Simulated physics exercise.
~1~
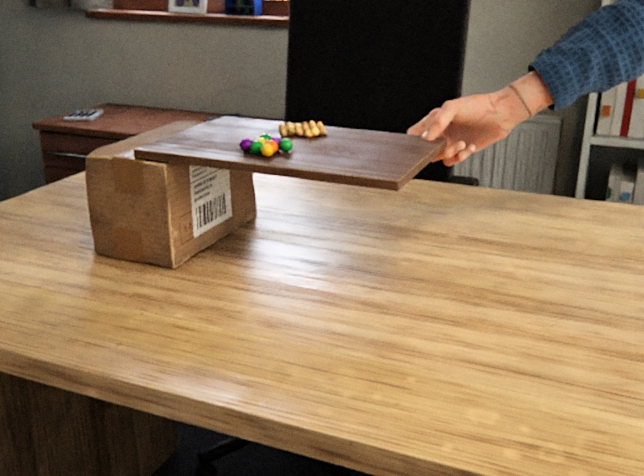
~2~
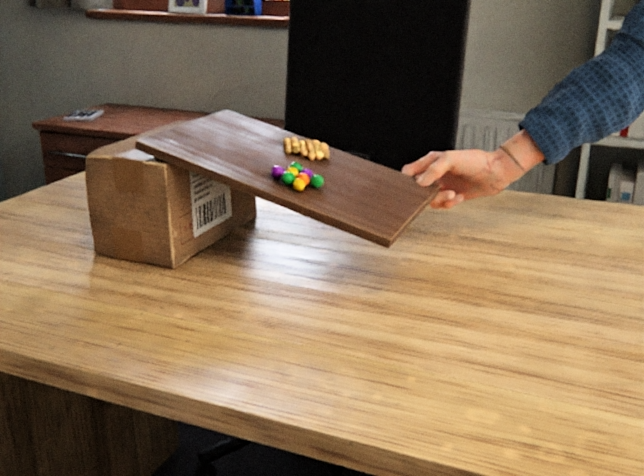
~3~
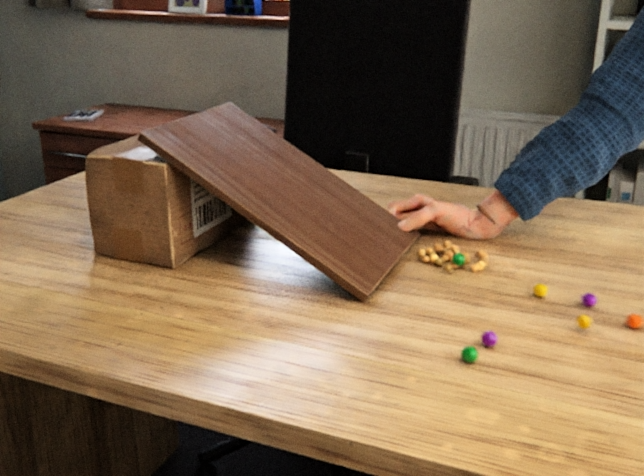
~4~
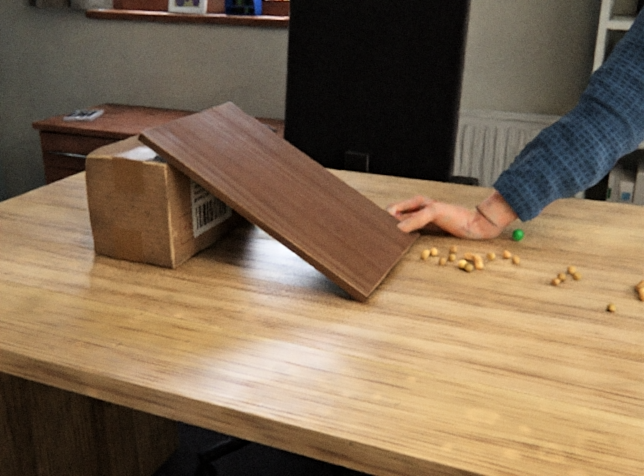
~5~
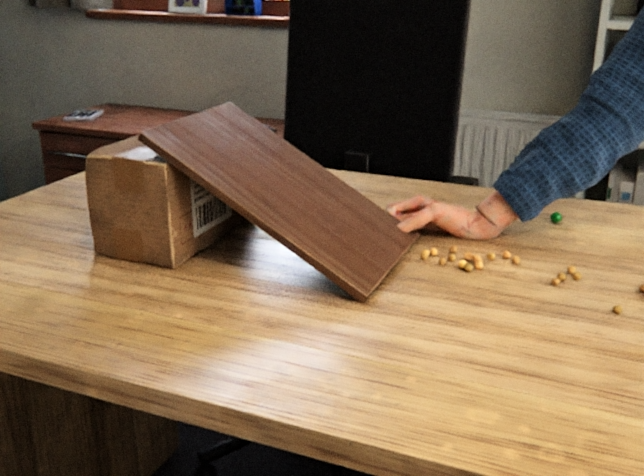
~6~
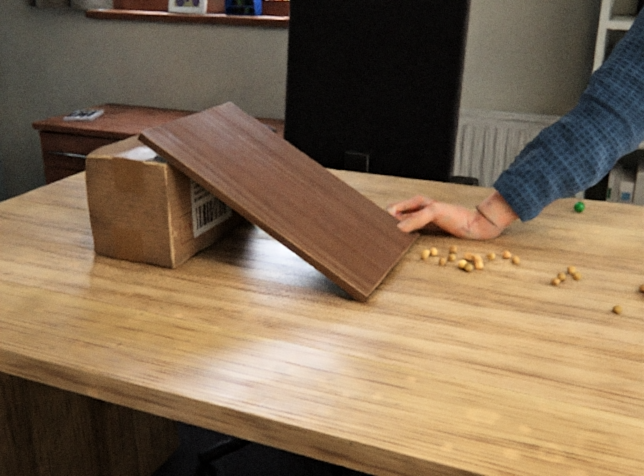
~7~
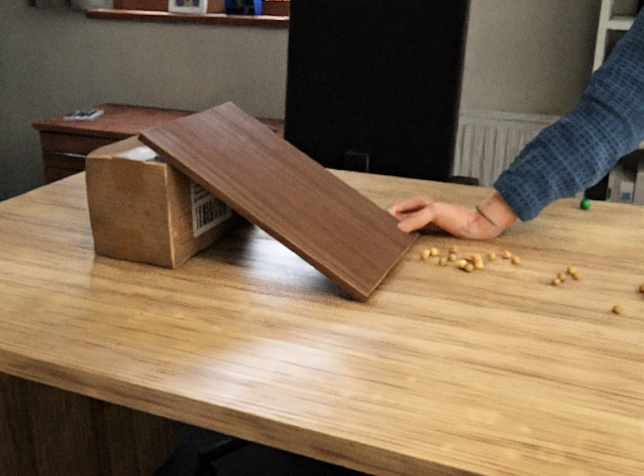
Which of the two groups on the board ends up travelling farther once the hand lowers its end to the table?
The colourful balls at the front travel farther, nearly all rolling out of sight, while the tan pieces from the back stay scattered on the table.
